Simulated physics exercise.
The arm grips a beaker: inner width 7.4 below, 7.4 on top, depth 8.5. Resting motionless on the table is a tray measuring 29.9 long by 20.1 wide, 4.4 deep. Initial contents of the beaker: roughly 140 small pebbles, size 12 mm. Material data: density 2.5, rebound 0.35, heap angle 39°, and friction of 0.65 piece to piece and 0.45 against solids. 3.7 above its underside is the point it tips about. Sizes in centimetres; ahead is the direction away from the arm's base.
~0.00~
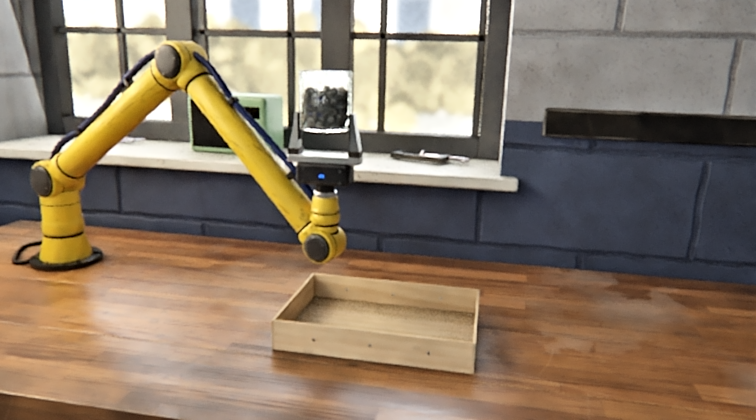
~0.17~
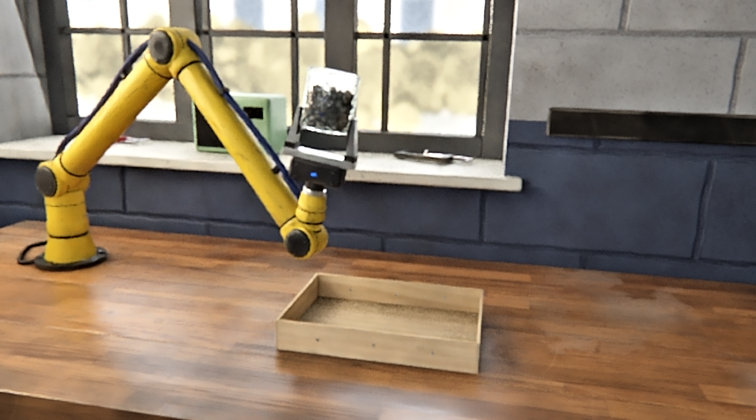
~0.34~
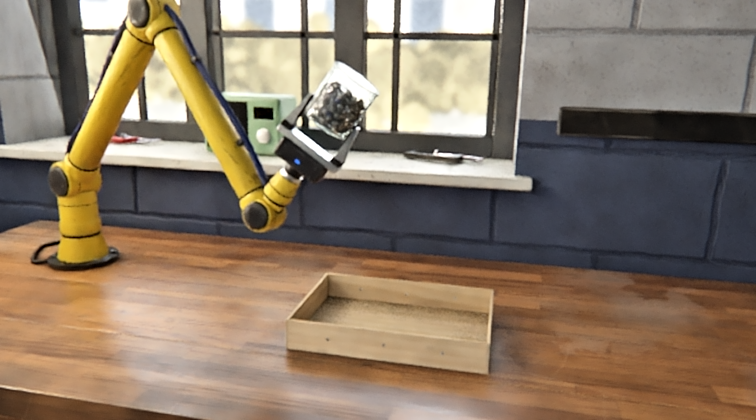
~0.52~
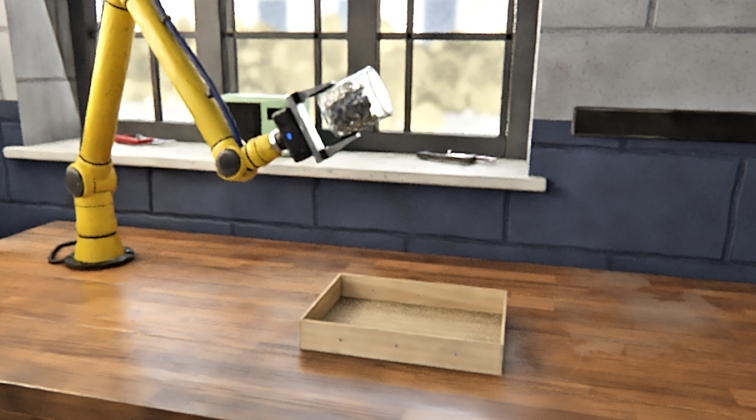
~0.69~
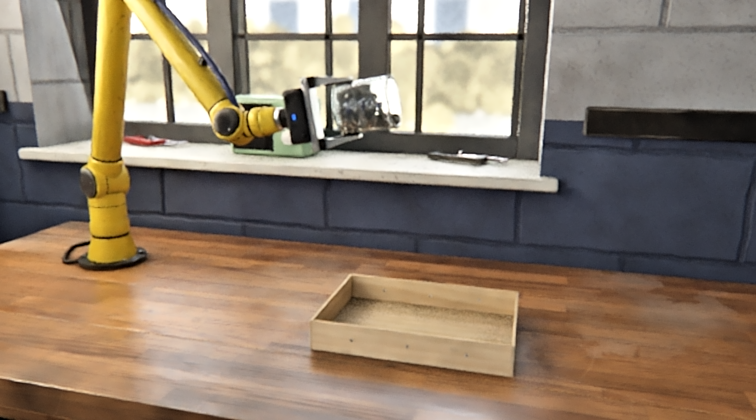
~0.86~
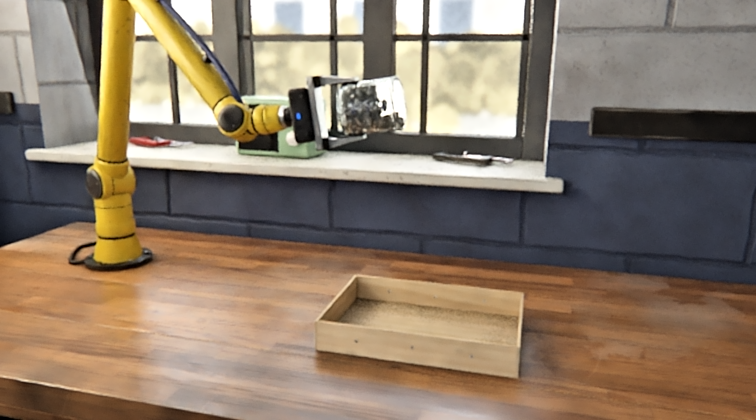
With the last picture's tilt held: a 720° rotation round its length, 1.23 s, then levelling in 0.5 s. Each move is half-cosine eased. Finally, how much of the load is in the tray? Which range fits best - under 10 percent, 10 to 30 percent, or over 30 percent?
The best fit is 10 to 30 percent.
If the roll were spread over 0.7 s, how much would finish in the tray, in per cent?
In that case roughly 5 percent.
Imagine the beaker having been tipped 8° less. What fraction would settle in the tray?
I'd expect close to 5 per cent then.
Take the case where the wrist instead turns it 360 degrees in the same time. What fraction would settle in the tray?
Then roughly 15 per cent.
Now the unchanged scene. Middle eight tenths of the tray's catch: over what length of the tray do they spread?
About 10 cm.
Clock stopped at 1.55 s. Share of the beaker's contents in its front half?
Close to 40 % of them.
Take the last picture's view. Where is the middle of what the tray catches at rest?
About (454, 327).
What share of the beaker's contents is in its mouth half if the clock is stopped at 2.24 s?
Near 35 per cent lies in the mouth half.
After 1.55 s, tipped 82°, highest piece 40 above the table; 133 in the beaker, 3 in the tray, 4 in flight or on a rim.
After 2.24 s, tipped 64°, highest piece 38 above the table; 115 in the beaker, 22 in the tray, 3 in flight or on a rim.
After 2.79 s, upright, highest piece 40 above the table; 114 in the beaker, 26 in the tray.
After 3.49 s, upright, highest piece 40 above the table; 114 in the beaker, 26 in the tray.
In the end, 114 in the beaker, 26 in the tray. That is 19 % in the tray.
